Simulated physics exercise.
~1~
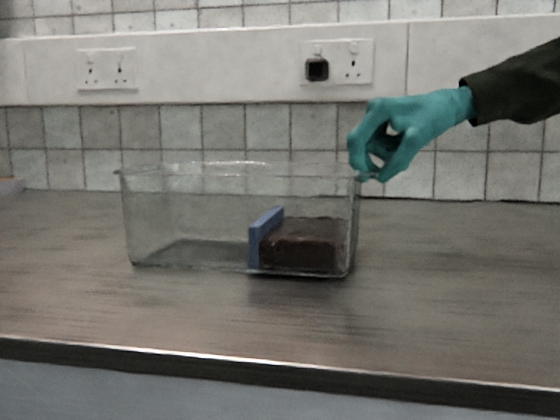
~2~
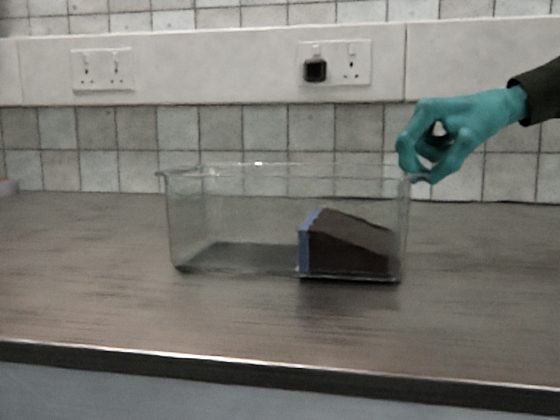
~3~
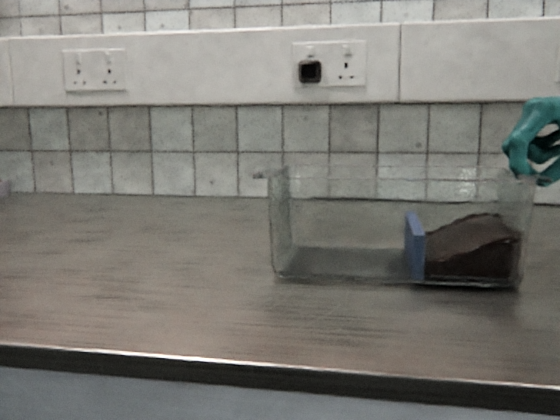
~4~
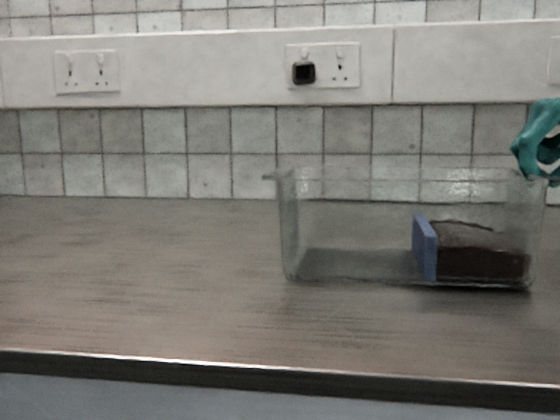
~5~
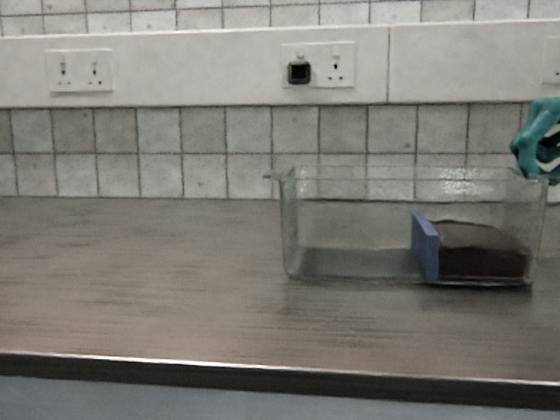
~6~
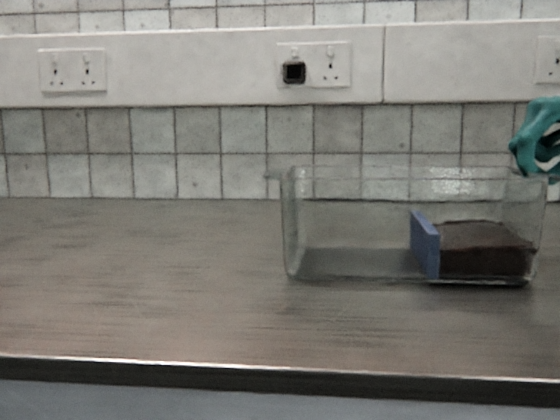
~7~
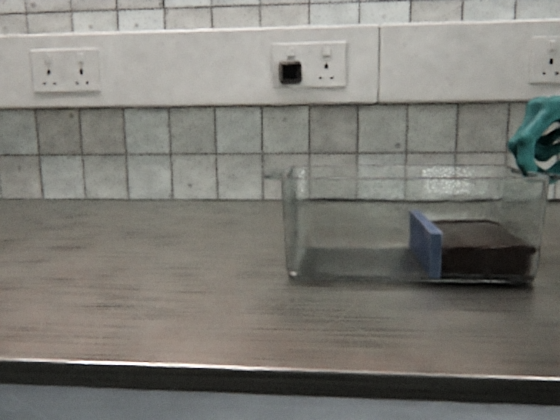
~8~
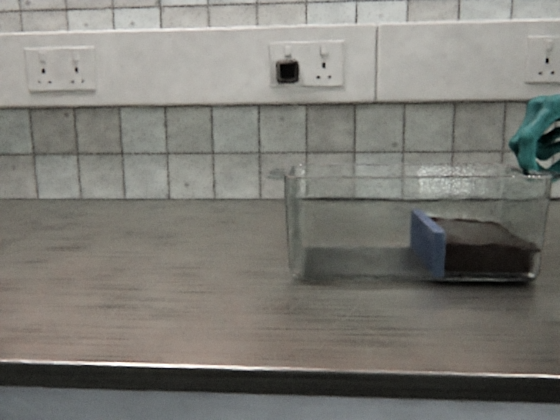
A gloved hand pulls a clear tub right; dark liquid sloshes behind the blue divider, then settles.
